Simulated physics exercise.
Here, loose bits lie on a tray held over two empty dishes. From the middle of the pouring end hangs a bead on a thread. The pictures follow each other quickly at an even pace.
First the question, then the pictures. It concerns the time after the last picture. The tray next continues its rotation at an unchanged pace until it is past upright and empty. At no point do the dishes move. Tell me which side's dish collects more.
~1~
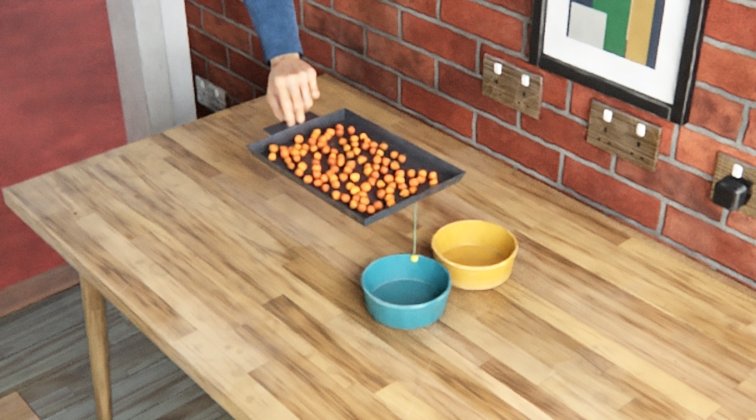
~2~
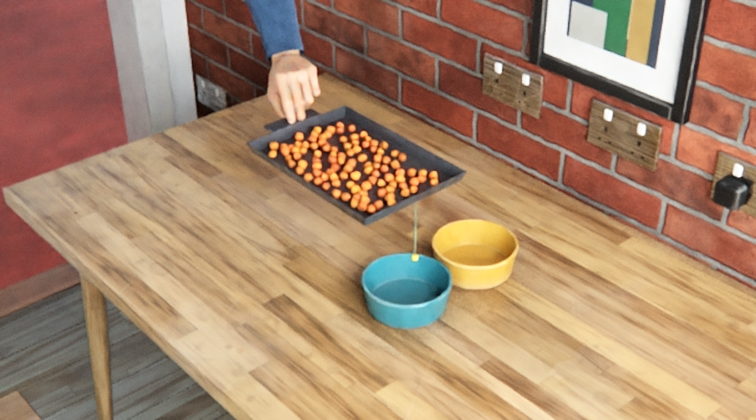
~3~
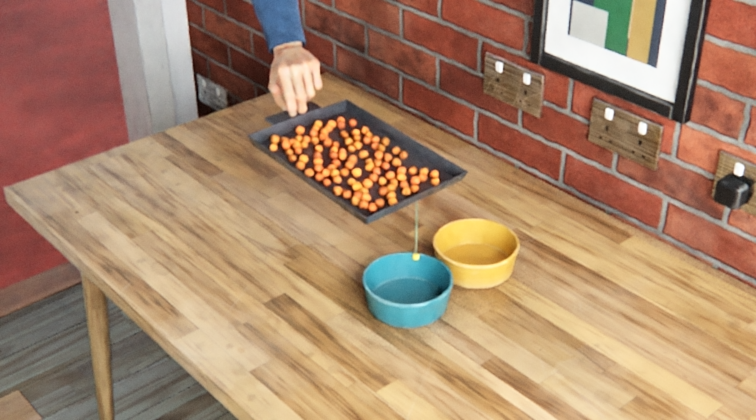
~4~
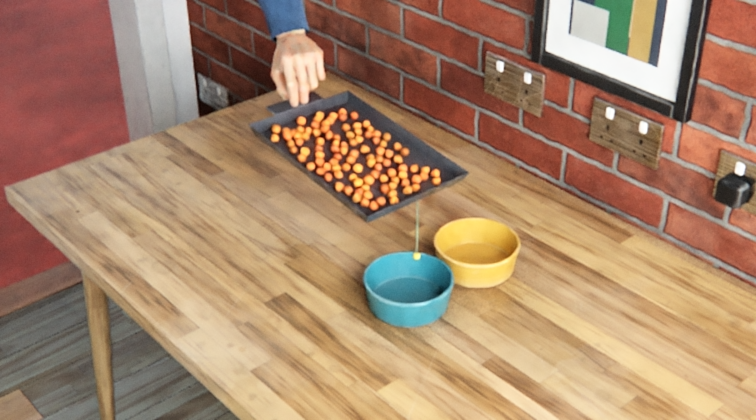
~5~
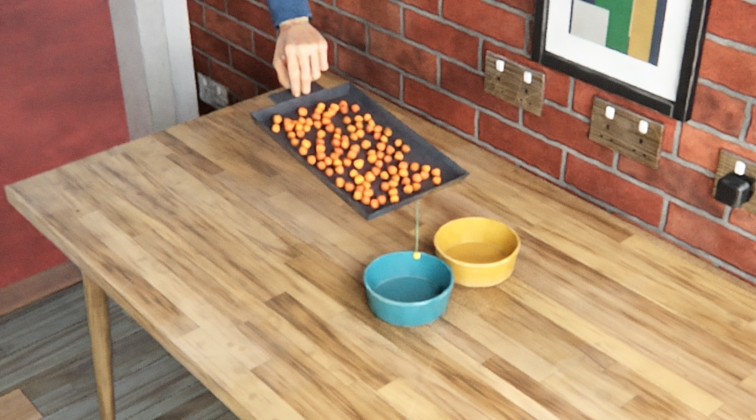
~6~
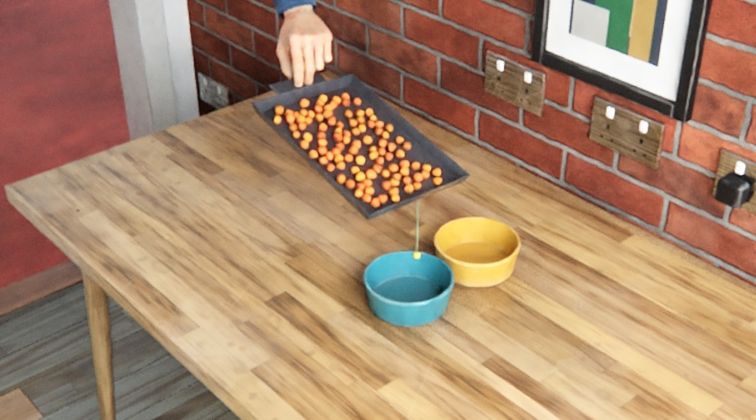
Greater load: Right.
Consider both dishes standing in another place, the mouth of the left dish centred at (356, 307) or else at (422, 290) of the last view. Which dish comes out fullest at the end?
In the first try it's the right-side dish, and in the second it's the right-side dish.
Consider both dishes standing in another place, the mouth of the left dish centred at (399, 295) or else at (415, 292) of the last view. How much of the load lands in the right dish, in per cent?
Roughly 80% first, roughly 70% second.
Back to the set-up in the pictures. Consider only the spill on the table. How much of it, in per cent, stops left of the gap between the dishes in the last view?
0 in a hundred, roughly.
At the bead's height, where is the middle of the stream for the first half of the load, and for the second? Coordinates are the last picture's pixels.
Roughly at (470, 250) first, and then at (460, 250).
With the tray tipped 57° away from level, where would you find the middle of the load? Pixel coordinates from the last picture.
Close to (424, 167).
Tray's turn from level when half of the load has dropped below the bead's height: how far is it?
Reading: Some 100°.
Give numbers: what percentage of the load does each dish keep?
20 % left, 50 % right.
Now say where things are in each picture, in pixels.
Corners of the pouring end (365, 216) and (460, 172), level; middle of the load (351, 165), coated peanuts; left dish (436, 310); right dish (504, 271); bead on its thread (414, 258), in the first picture.
Corners of the pouring end (365, 215) and (460, 171), level; middle of the load (351, 163), in the second picture.
Corners of the pouring end (367, 214) and (462, 171), tipped barely, lowest at the right corner; middle of the load (352, 159), in the third picture.
Corners of the pouring end (368, 213) and (463, 172), tipped a little, lowest at the right corner; middle of the load (354, 154), in the fourth picture.
Corners of the pouring end (369, 211) and (463, 172), tipped a little, lowest at the right corner; middle of the load (355, 149), in the fifth picture.
Corners of the pouring end (370, 211) and (464, 173), tipped a little, lowest at the right corner; middle of the load (356, 144); left dish (439, 307); right dish (507, 268), in the sixth picture.
Just after the last frame, tray tipped steeply; almost all on the tray; just a few outside both; just a few in the air.
A moment on, tray tipped right over; roughly a third on the tray; about a tenth in the left dish; roughly a quarter in the right dish; about a tenth outside both; roughly a quarter in the air.
Further on, tray tipped past a quarter turn; about a tenth in the left dish; roughly half in the right dish; roughly a third outside both.
When it is over, tray tipped past a quarter turn; about a tenth in the left dish; roughly half in the right dish; roughly a third outside both.
